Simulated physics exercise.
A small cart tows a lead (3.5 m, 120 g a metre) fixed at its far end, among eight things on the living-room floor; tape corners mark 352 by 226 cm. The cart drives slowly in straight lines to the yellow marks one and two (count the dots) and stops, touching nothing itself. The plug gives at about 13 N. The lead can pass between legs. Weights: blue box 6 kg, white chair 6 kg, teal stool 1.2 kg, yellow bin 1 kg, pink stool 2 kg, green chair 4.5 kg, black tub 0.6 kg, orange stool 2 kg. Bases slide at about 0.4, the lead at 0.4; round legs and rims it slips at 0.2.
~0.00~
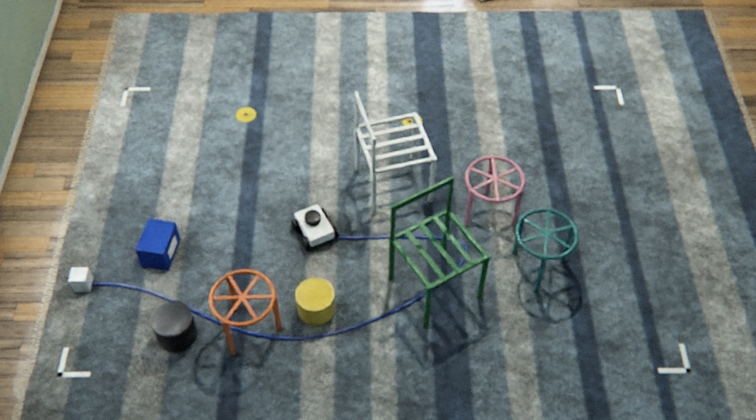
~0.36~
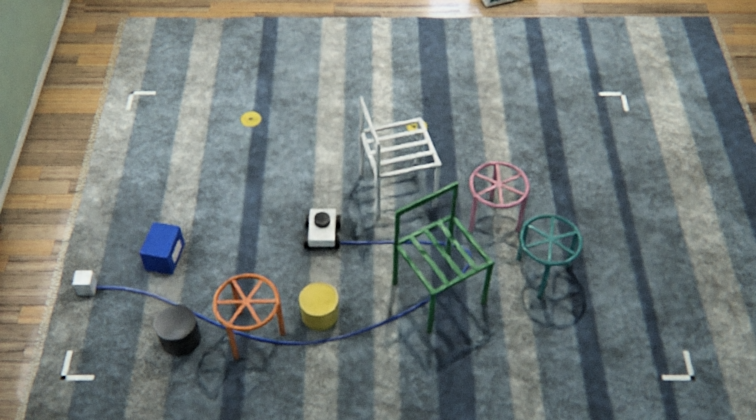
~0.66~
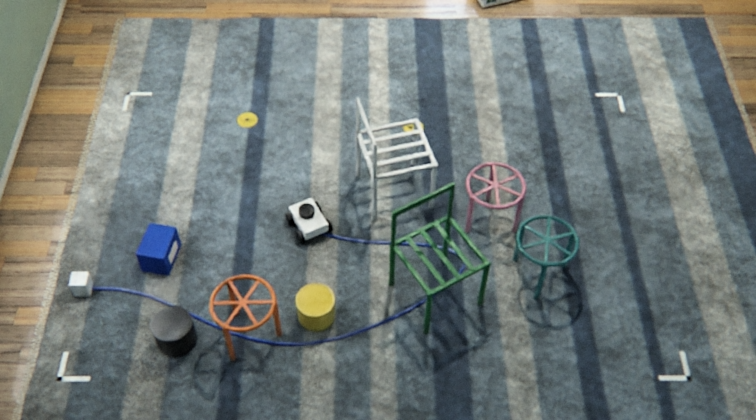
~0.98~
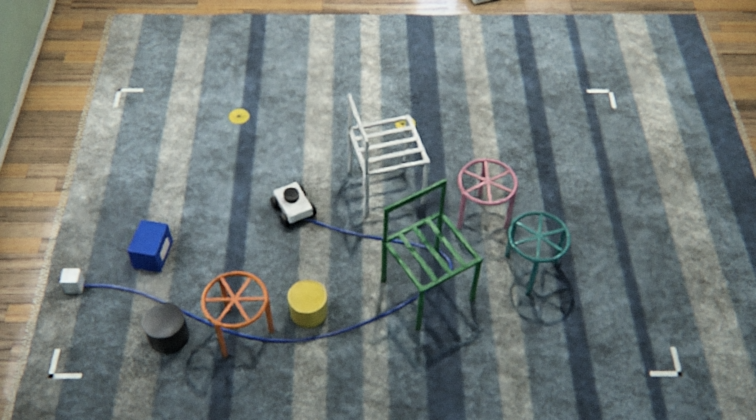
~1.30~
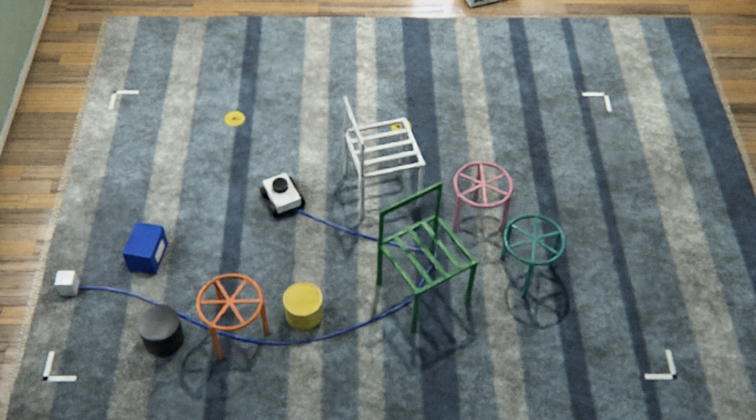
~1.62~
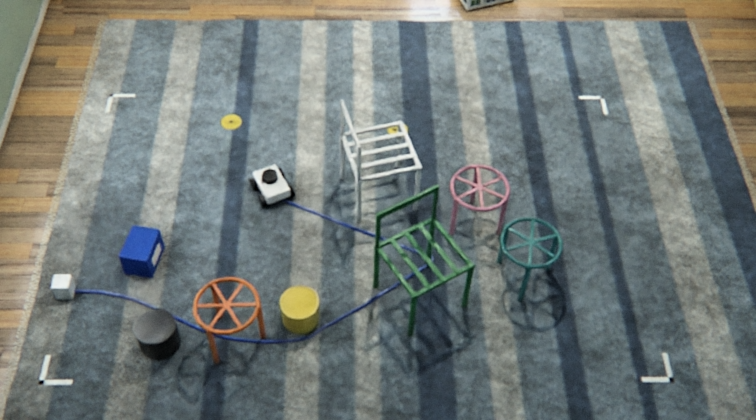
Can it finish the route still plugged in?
Outcome: The plug stays in.
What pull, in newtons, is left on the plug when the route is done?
About 0 N.
By 3.0 s, cart at (249, 147), 6 N at the fixed end; green chair 12 cm off its start.
By 4.4 s, cart at (266, 123), lead slack at the fixed end; green chair 24 cm off its start.
By 5.9 s, cart at (338, 126), lead slack at the fixed end; green chair 24 cm off its start at (381, 252).
By 7.3 s, cart at (397, 129), lead slack at the fixed end; green chair 24 cm off its start.
By 7.7 s, cart at (397, 129), lead slack at the fixed end; green chair 24 cm off its start at (381, 252).
